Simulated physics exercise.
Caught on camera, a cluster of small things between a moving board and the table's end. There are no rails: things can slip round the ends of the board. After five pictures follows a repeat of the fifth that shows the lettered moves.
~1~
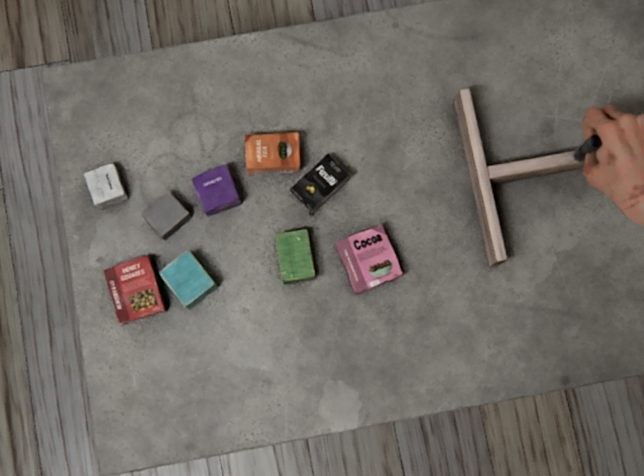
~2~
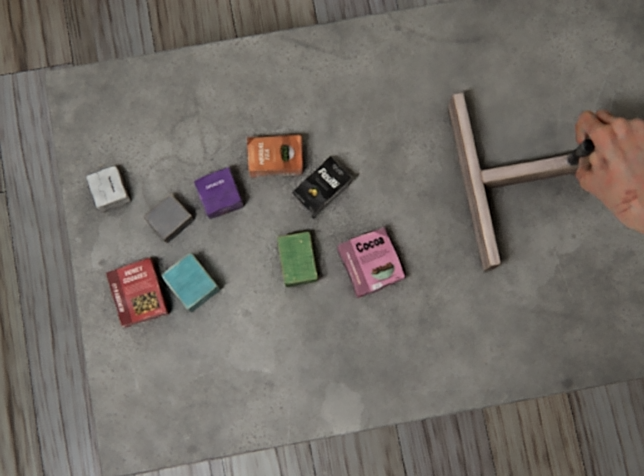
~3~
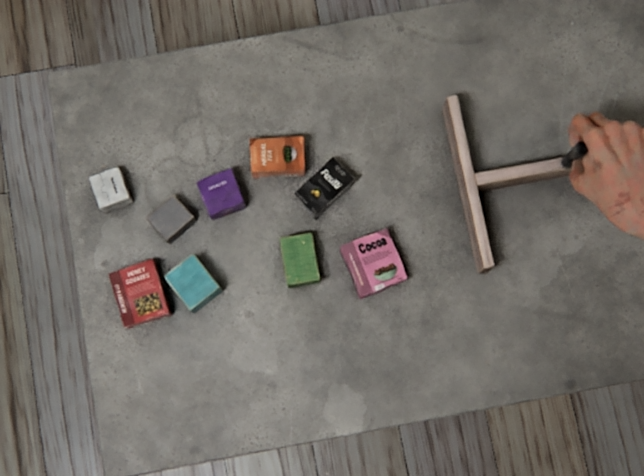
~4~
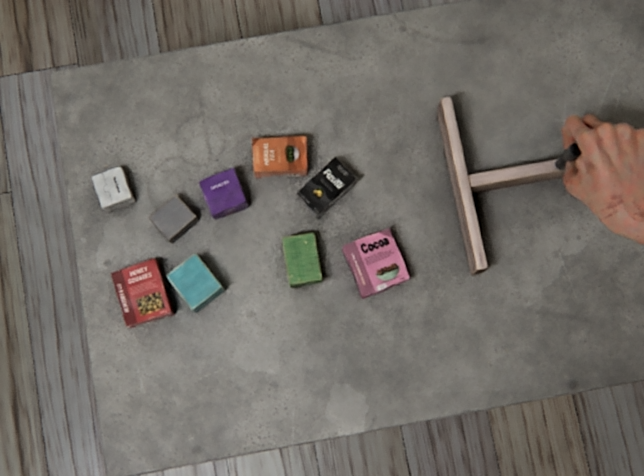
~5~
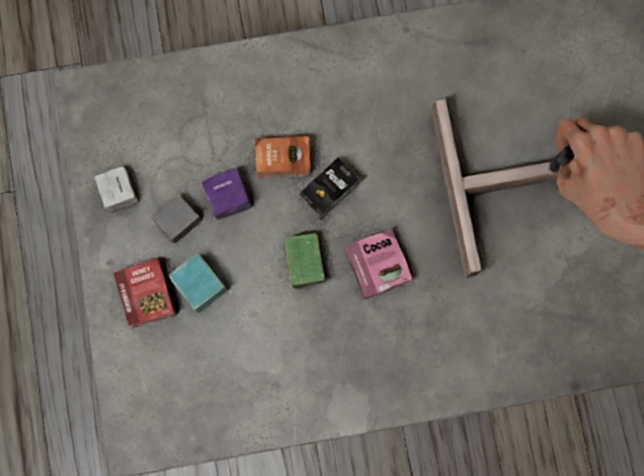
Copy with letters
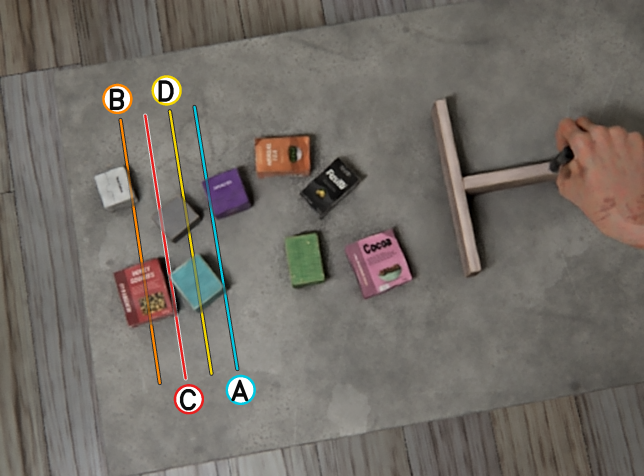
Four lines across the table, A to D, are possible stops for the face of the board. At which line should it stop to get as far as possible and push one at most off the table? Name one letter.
No second one falls up to D.
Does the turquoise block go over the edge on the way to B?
Yes.
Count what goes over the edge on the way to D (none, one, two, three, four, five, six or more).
In all, one.
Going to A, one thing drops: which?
It is the red packet.
On the marked copy, A at (215, 235); B at (140, 248); C at (165, 244); D at (190, 239).
With D. Early on, board (361, 201); pink packet (341, 269); green block (297, 262).
Further on, board (266, 218); red packet (126, 297); turquoise block (167, 288).
At the end, board (190, 231); red packet over the edge; turquoise block (93, 301); one fallen.
As for the rest, A is within the limit but short; B drops three; C drops two.
